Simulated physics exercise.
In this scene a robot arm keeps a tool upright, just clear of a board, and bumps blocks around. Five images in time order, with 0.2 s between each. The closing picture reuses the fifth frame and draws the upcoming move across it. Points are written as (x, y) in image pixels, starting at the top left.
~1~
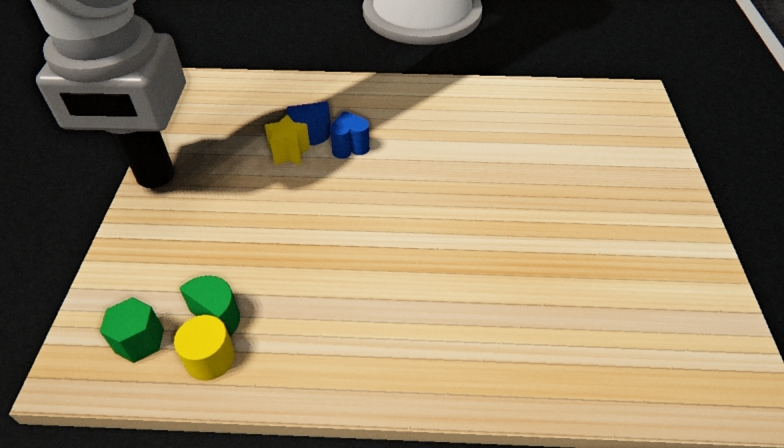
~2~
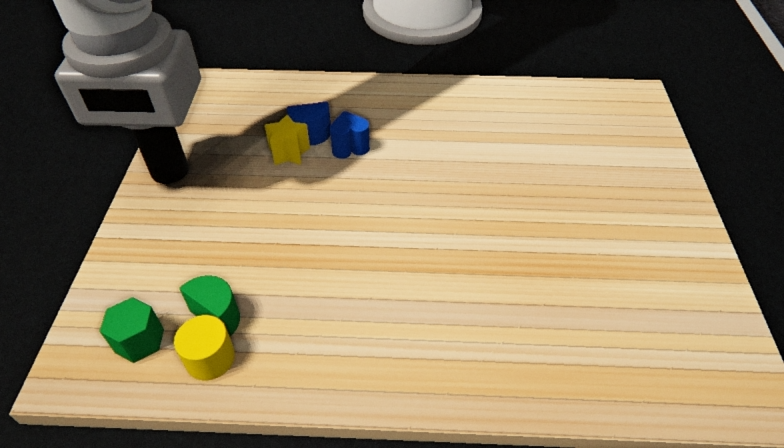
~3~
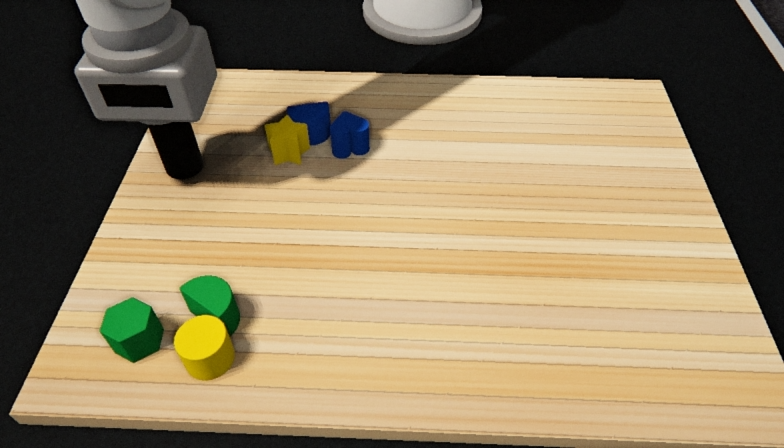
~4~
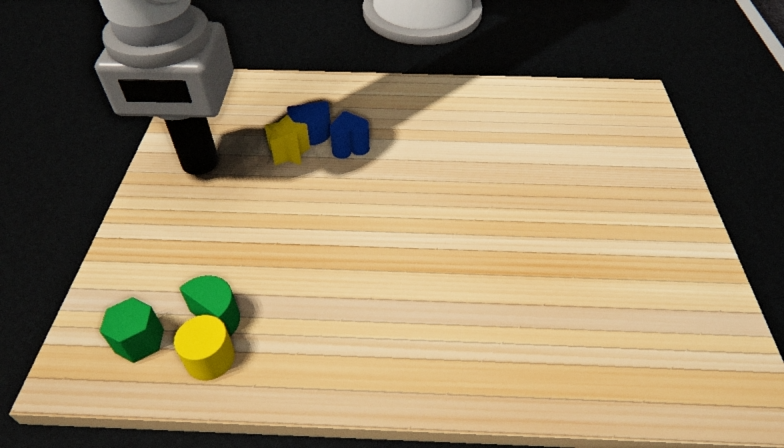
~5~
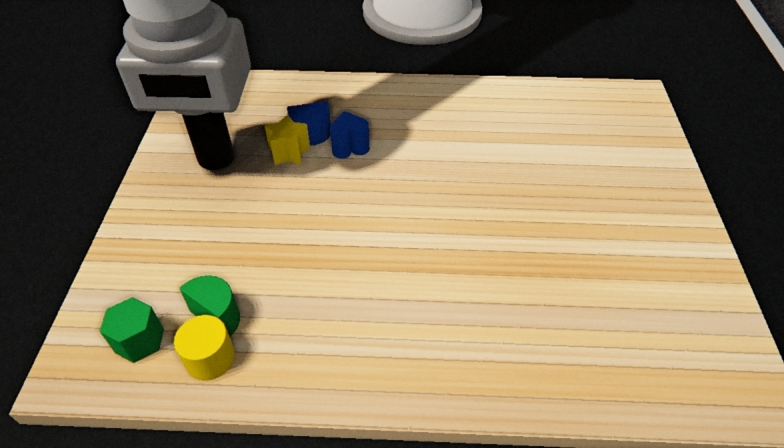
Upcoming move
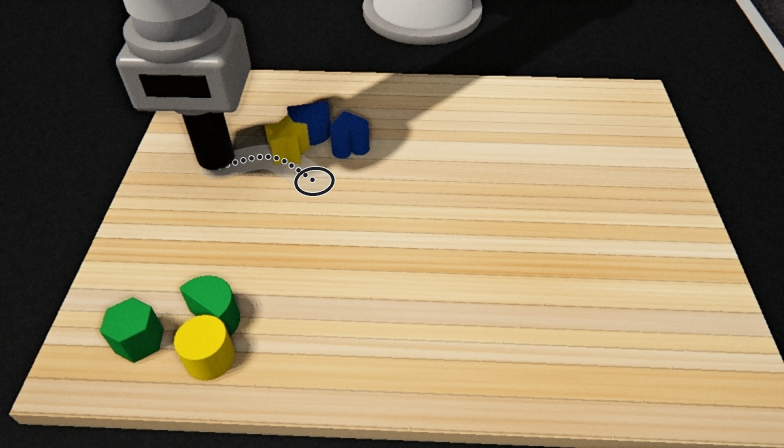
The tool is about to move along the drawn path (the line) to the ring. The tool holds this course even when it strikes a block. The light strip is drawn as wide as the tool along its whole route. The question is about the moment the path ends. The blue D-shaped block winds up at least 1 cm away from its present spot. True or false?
That statement is accurate.
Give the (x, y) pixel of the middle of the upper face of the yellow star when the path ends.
The middle of its top is at (318, 131).
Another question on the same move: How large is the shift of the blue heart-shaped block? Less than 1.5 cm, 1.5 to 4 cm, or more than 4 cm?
Overall it shifts less than 1.5 cm.
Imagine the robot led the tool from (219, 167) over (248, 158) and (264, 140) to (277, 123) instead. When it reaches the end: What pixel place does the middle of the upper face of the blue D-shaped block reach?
Most likely (327, 107).
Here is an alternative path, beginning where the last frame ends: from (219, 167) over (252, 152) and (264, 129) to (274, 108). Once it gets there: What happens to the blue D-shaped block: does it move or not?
The answer is that it is displaced.
The line goes from (219, 167) through (256, 158) and (289, 164) to (315, 181).
On the path given first. One third of the way, tool at (256, 149); nothing pushed yet.
Two thirds of the way, tool at (287, 155); yellow star at (313, 125), turned 20° anticlockwise; blue D-shaped block at (325, 106).
At the end, tool at (313, 173); yellow star at (318, 131), turned 50° anticlockwise; blue D-shaped block at (325, 105); blue heart-shaped block at (355, 121).
